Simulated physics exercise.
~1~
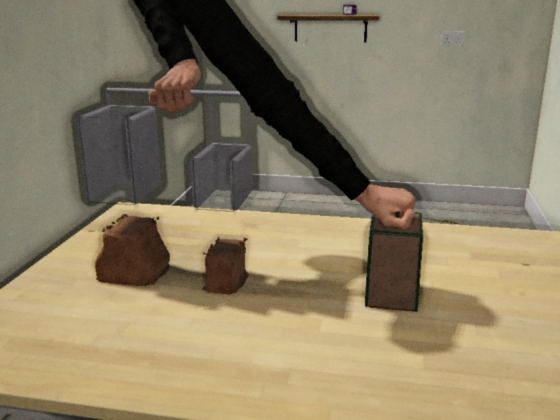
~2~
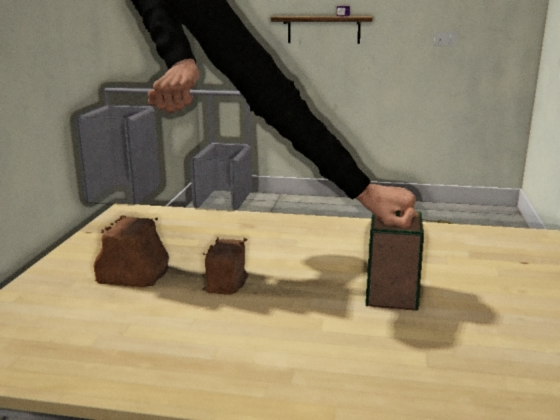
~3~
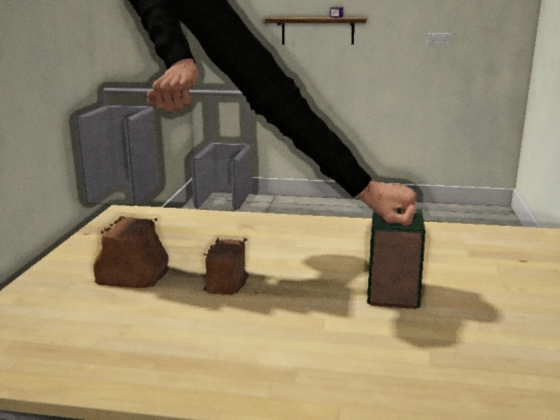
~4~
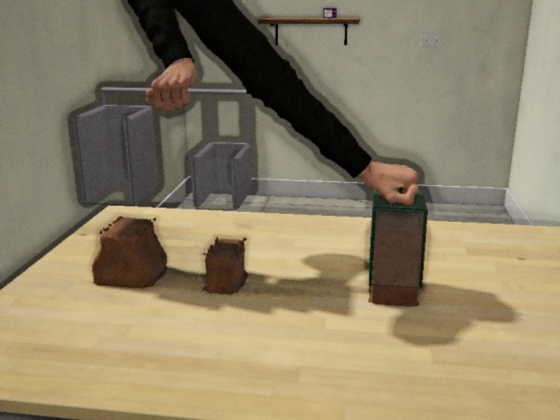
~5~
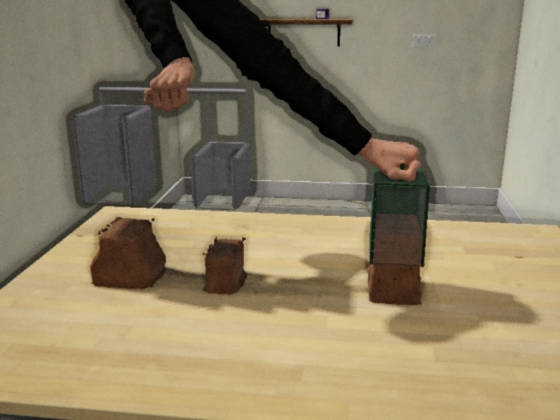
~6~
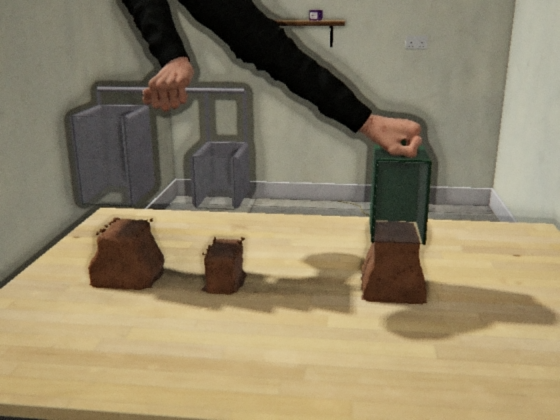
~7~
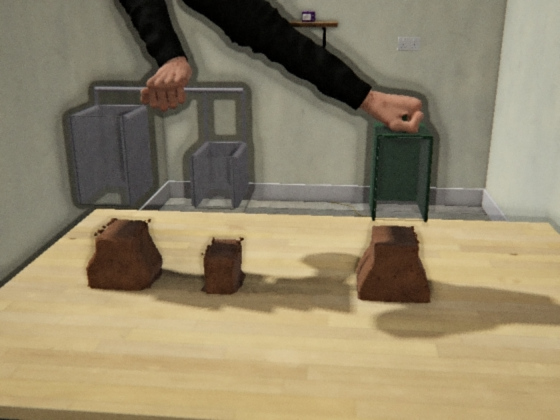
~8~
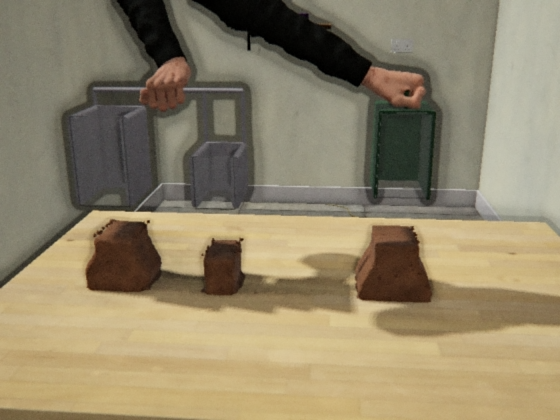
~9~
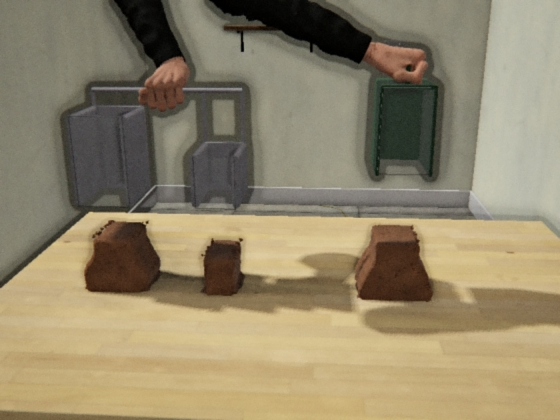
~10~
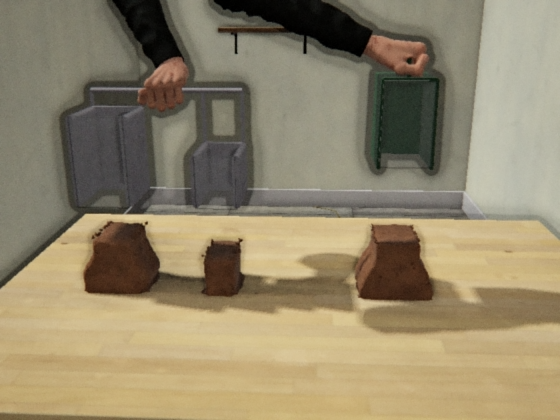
On a wooden table, a hand lifts a green tin off a brown clay block, which slumps but stays standing.
